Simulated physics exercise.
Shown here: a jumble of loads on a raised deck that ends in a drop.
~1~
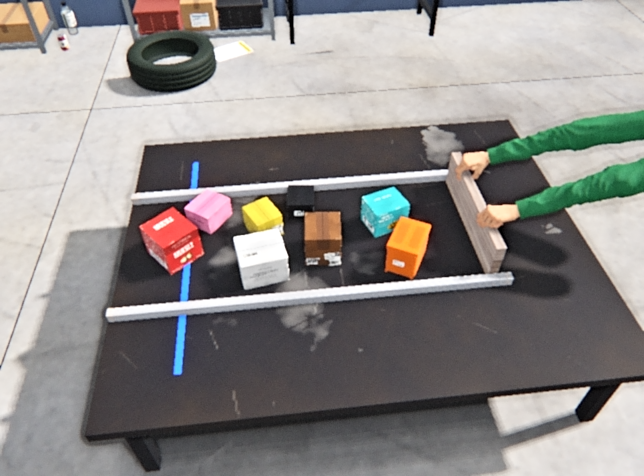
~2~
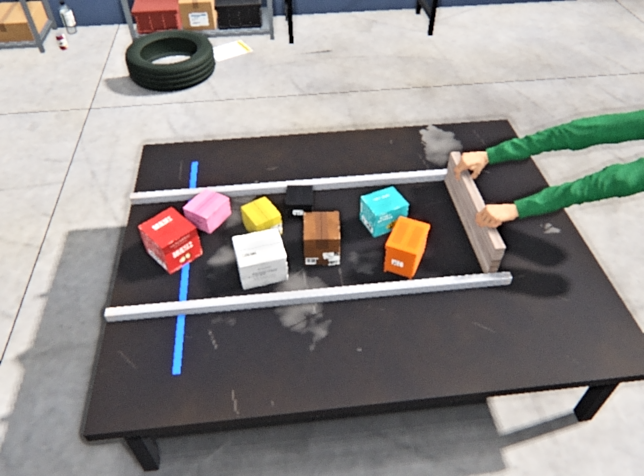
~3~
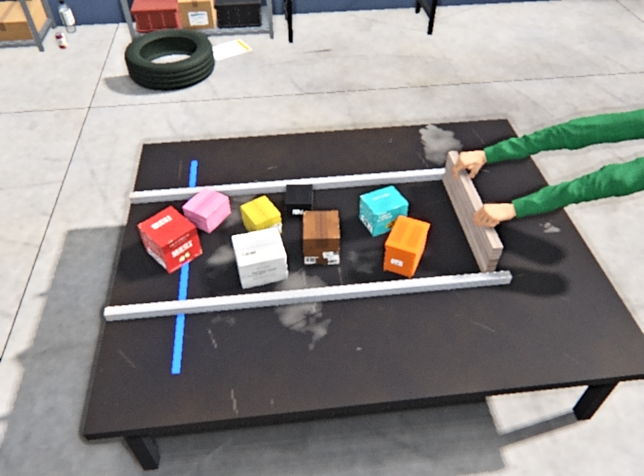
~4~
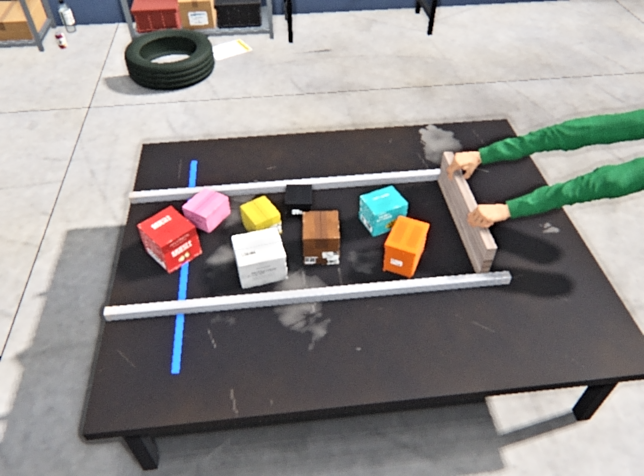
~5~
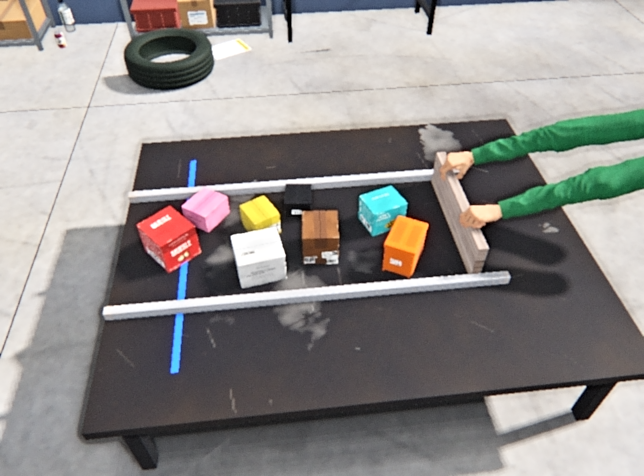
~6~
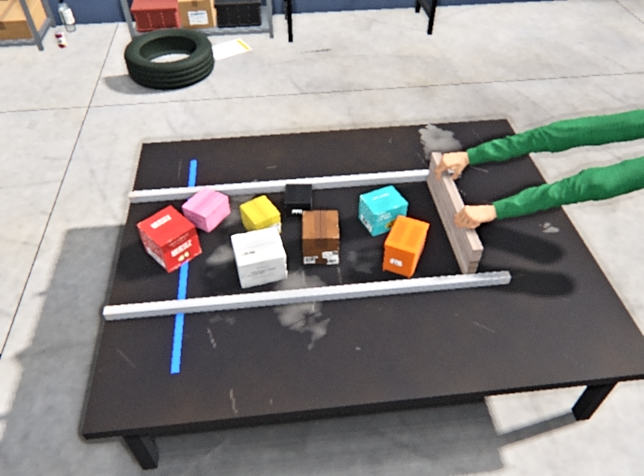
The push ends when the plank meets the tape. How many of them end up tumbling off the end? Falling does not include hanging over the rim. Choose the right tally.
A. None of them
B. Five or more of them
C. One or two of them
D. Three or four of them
Answer: C.
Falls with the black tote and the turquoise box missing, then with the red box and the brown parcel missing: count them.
Result, first then second: 0, 0.
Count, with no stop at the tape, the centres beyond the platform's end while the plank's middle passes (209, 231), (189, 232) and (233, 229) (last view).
0, 2 and 0.
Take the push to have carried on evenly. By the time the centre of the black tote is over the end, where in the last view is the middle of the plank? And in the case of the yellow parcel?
Roughly at (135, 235) and roughly at (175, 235).
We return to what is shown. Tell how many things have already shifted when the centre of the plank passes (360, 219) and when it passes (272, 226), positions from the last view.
The first count is 3, and then it's 7.
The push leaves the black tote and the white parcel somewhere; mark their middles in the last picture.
Near (173, 201) and (125, 282).
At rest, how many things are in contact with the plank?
The count is 3.
A little later, none off yet; red box at rest near (170, 239); pink box at rest near (206, 209); white parcel at rest near (259, 258).
Next, none off yet; red box at rest near (170, 239); pink box shifted a little near (196, 206); white parcel shifted about its own width near (213, 268).
When it is over, the number that fall off is one or two; down, pink box and red box.
